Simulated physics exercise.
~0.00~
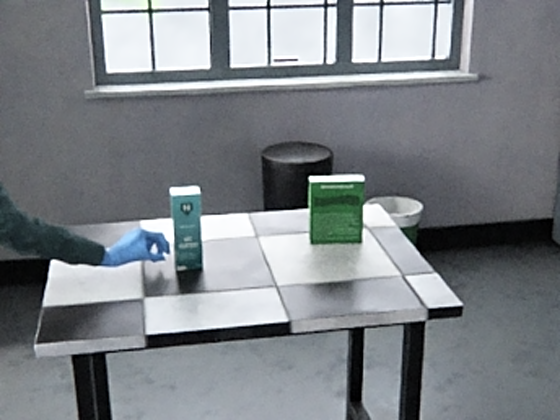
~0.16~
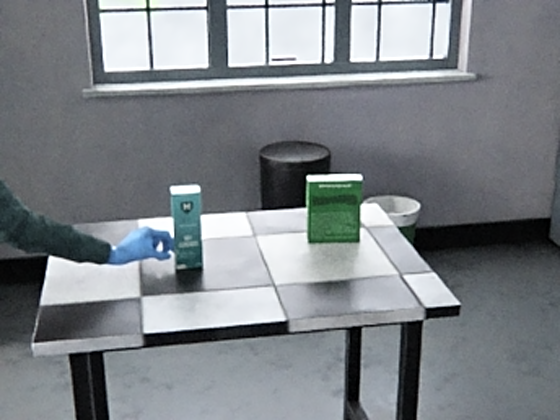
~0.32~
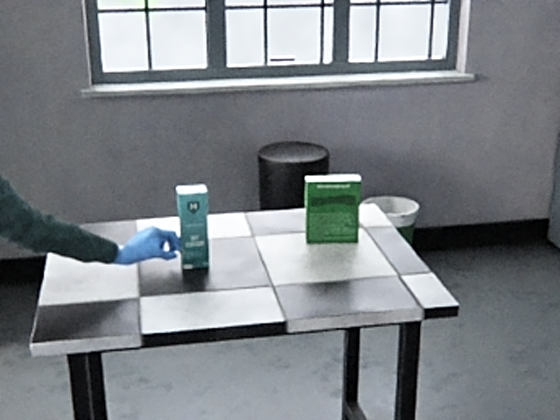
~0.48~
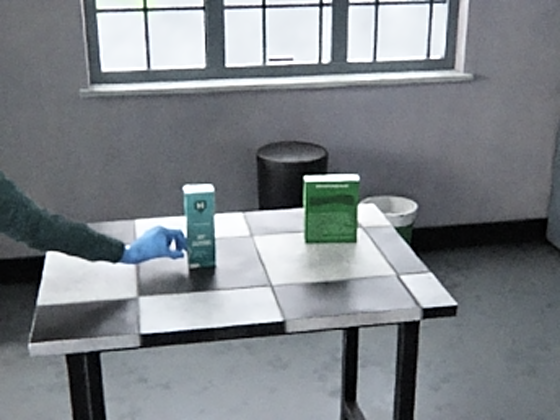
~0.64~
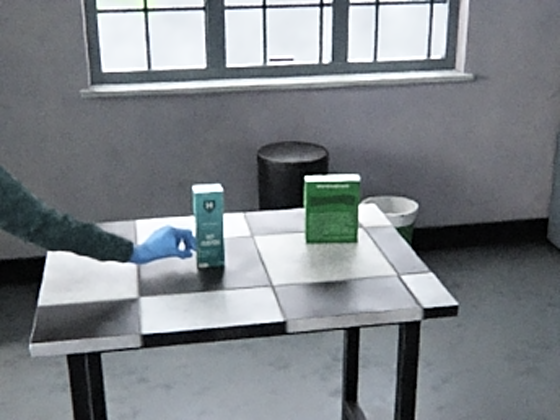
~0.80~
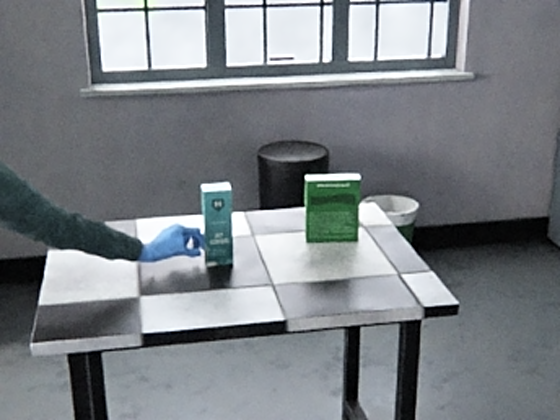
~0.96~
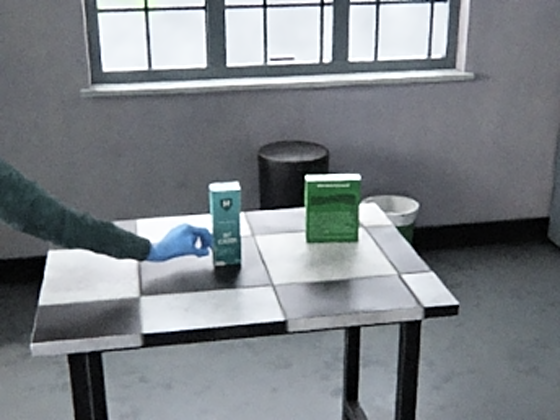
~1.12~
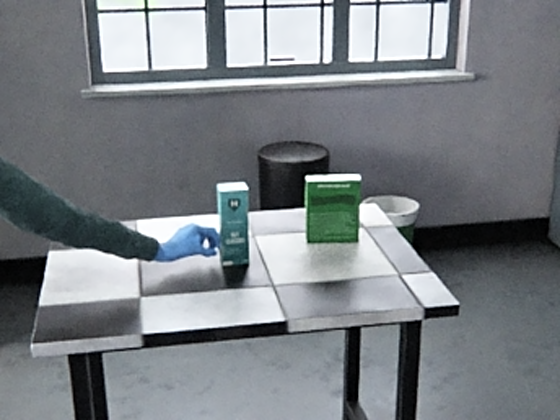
Blue-gloved hand pushing an upright turquoise carton rightward across a checkered table, stopping short of a still green packet, both left standing.
